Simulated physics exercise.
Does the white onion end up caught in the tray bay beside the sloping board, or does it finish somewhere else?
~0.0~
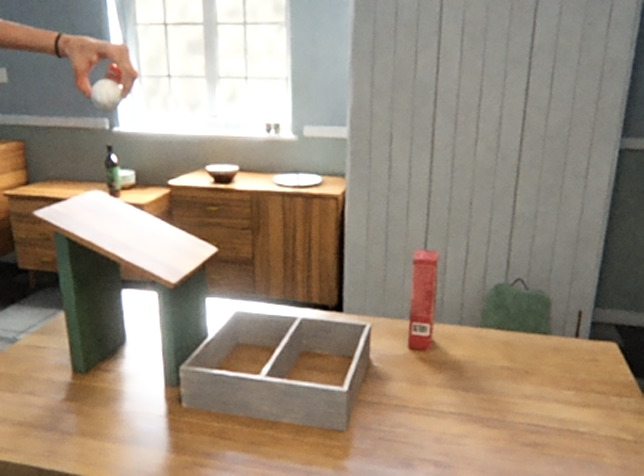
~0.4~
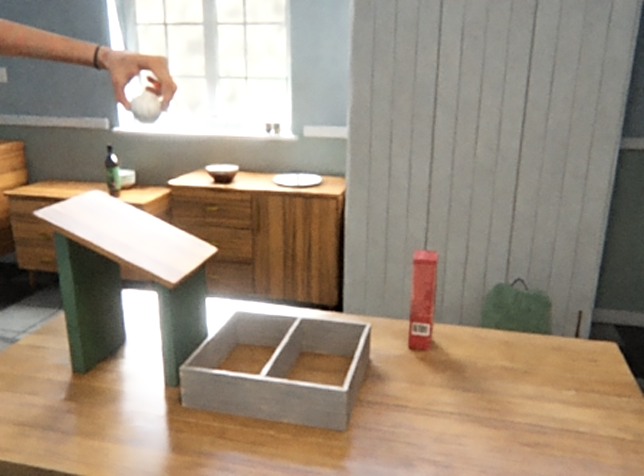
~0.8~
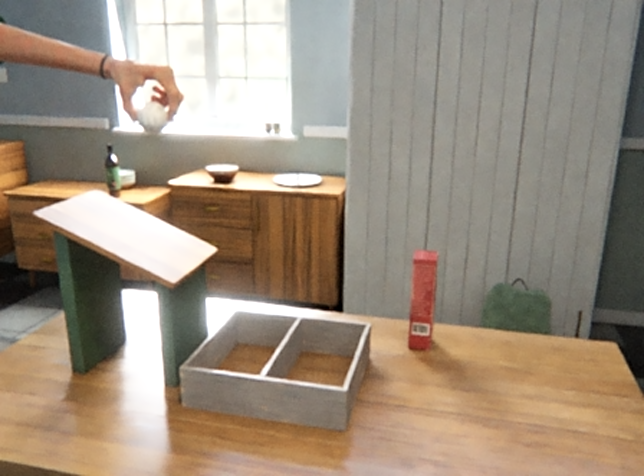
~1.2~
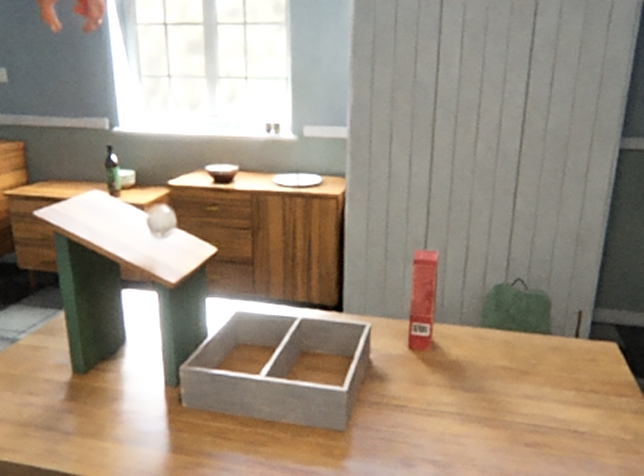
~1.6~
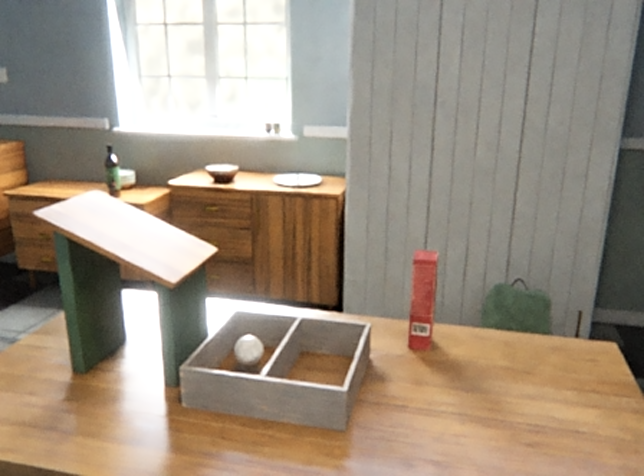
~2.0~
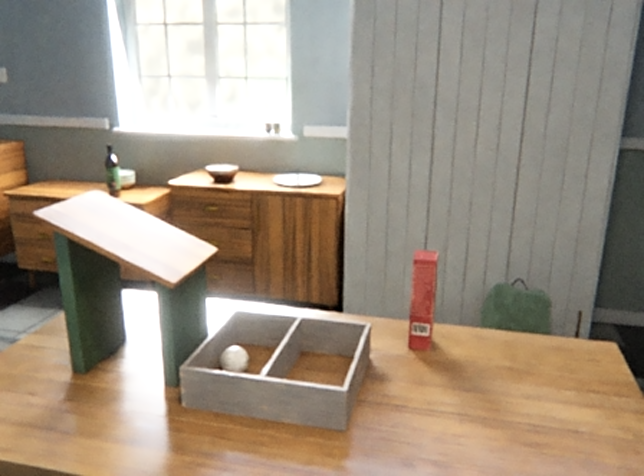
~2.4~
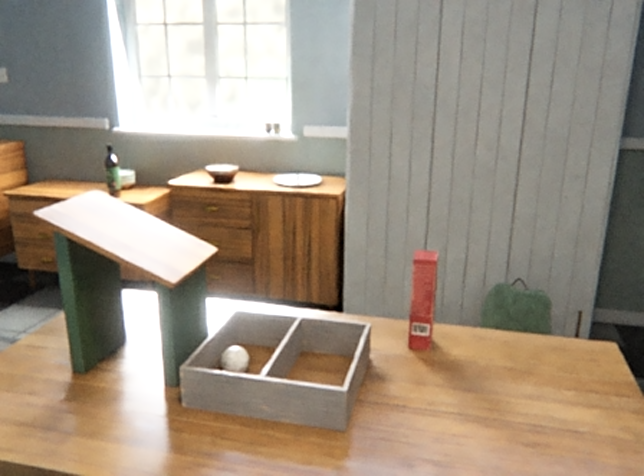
It is caught in the bay beside the board, the nearer of the two, and comes to rest there.
